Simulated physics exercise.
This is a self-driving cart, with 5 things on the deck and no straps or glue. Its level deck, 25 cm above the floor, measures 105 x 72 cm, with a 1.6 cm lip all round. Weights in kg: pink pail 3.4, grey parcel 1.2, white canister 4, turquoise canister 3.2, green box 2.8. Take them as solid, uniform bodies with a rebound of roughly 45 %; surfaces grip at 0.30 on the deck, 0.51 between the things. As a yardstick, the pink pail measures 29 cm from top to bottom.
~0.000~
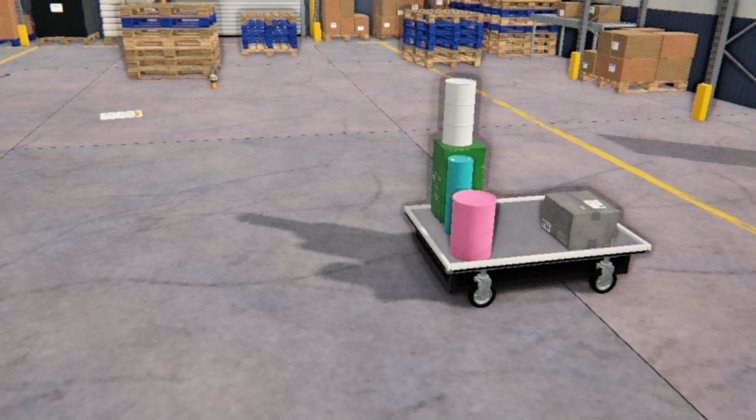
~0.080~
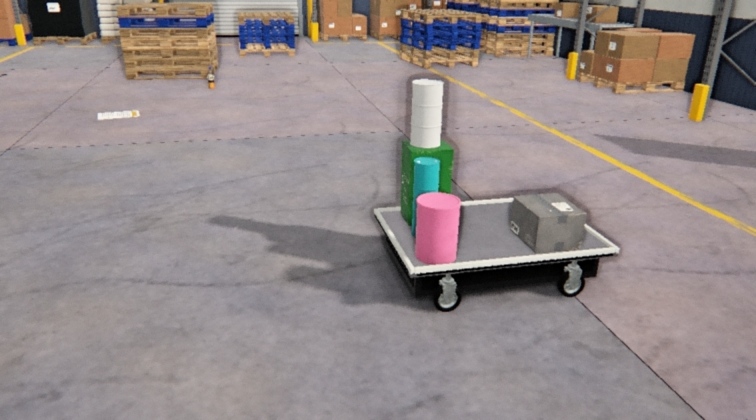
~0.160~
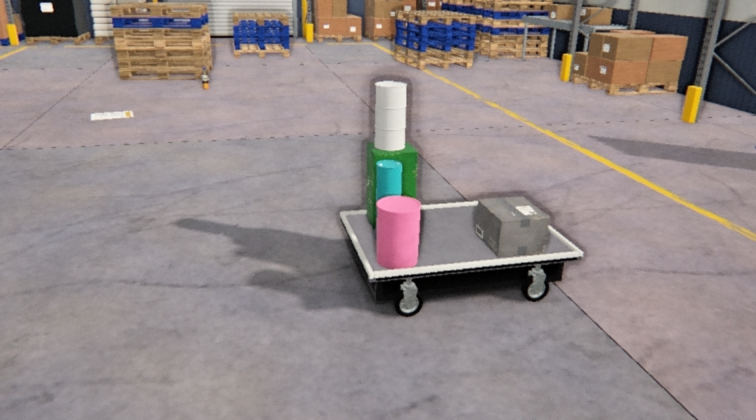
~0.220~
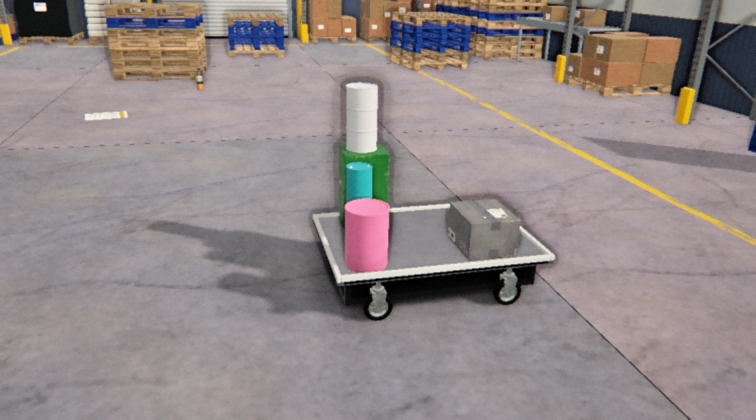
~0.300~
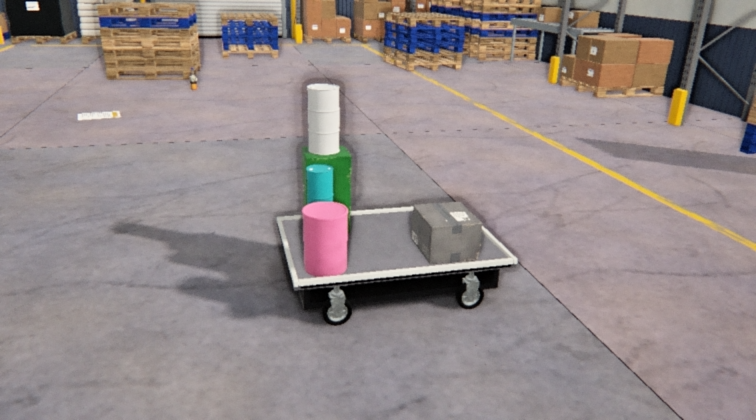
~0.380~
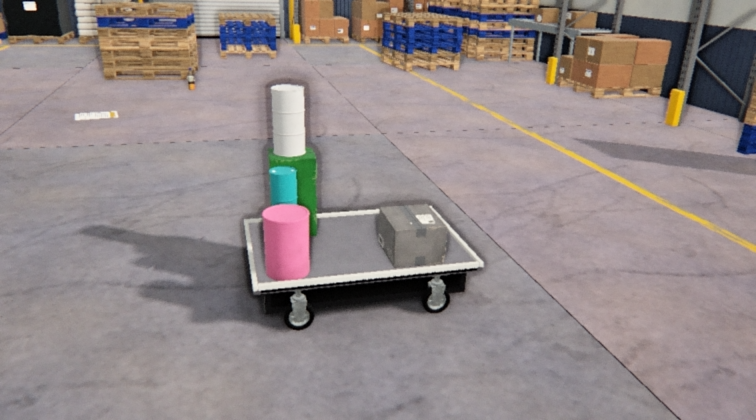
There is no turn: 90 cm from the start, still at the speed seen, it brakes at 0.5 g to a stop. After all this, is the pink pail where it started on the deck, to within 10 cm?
The pink pail stays put.
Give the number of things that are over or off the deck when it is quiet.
That comes to 3.
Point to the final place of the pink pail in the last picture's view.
At about (153, 254).
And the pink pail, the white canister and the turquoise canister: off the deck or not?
The pink pail is still on the deck; the white canister ends off the deck; the turquoise canister ends off the deck.
After 0.88 s, cart 135 cm along, stopped; white canister now off the deck; pink pail 8° off upright near (143, 252); green box 31° off upright.
After 1.28 s, cart 135 cm along, stopped; turquoise canister and green box now off the deck; pink pail moved 2 cm near (153, 254); grey parcel moved 30 cm.
In the end (1.9 s), off the deck, white canister, turquoise canister and green box; not toppled but over 10 cm from the start, grey parcel; pink pail under 10 cm from the start. At the end, from the last picture's camera, pink pail near (153, 254).
